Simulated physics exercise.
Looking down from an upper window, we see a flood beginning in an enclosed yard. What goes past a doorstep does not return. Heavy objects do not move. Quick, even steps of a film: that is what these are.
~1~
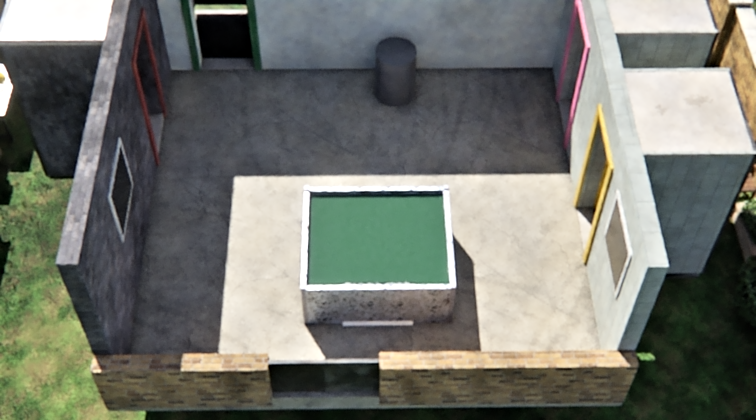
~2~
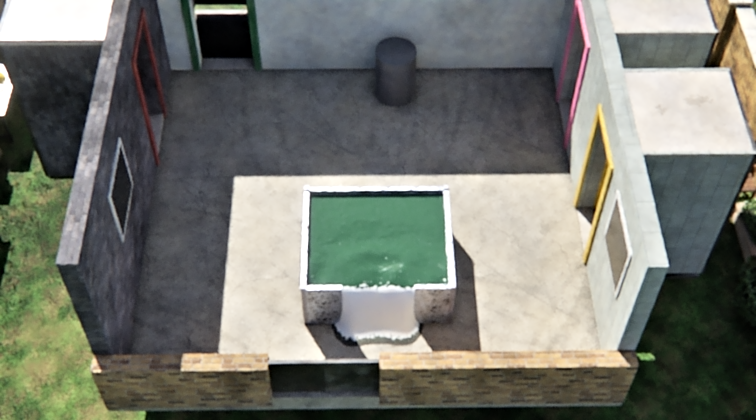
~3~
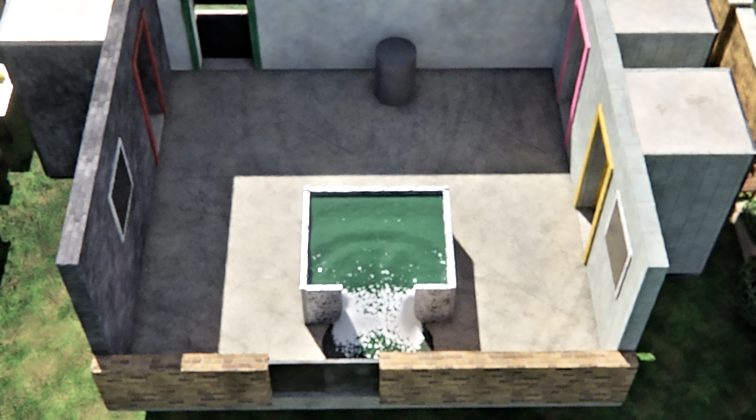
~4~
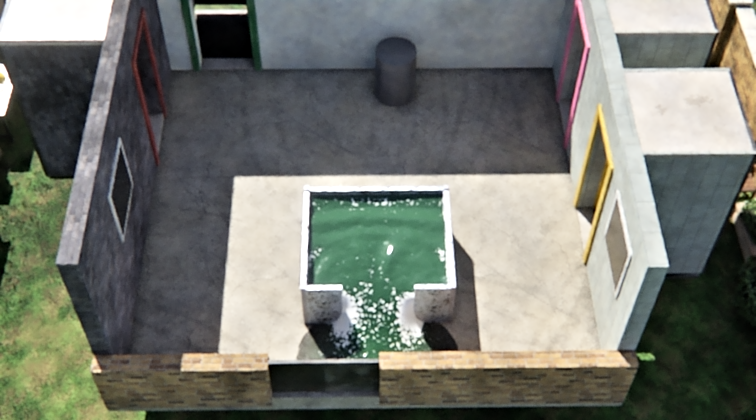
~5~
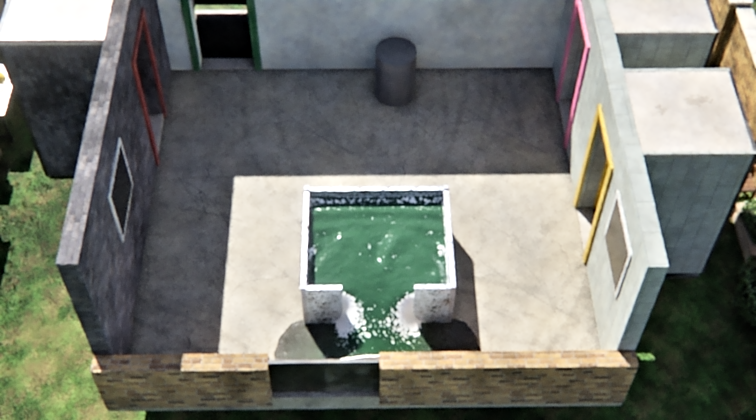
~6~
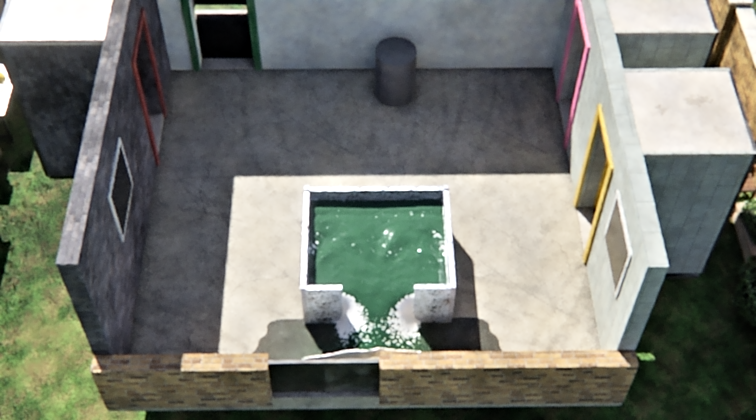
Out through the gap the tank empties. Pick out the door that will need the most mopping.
I would pick the green door.
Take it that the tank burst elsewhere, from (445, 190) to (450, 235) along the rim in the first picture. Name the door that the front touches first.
Answer: The one in yellow.
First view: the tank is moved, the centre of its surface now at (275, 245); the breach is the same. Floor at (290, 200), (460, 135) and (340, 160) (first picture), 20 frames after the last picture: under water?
In the order given: Not reached, not reached and not reached.
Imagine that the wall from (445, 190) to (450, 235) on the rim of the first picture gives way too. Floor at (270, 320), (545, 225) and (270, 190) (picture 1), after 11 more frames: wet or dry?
Going through them in turn, I'd say spared, sodden and spared.
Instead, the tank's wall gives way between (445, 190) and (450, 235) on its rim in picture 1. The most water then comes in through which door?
That is the yellow-painted one.
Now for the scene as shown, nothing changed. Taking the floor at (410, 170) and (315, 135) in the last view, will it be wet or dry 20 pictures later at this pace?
In the order asked, the first is spared and the second is spared.
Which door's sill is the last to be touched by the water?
I'd go with the green-painted one.
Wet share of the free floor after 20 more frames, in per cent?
It comes out near 60 percent.
A moment on, water covers 25 % of the floor; red door not reached, green door not reached, yellow door not reached, pink door not reached.
Next, water covers 35 % of the floor; red door not reached, green door not reached, yellow door wet at the sill, nothing in, pink door not reached.
Then, water covers 60 % of the floor; red door wet at the sill, nothing in, green door not reached, yellow door some in, pink door wet at the sill, nothing in.
Later, water covers 95 % of the floor; red door wet at the sill, nothing in, green door a lot in, yellow door some in, pink door wet at the sill, nothing in.
In the end, water covers 100 % of the floor; red door wet at the sill, nothing in, green door a lot in, yellow door some in, pink door wet at the sill, nothing in; the green door has let in the most.
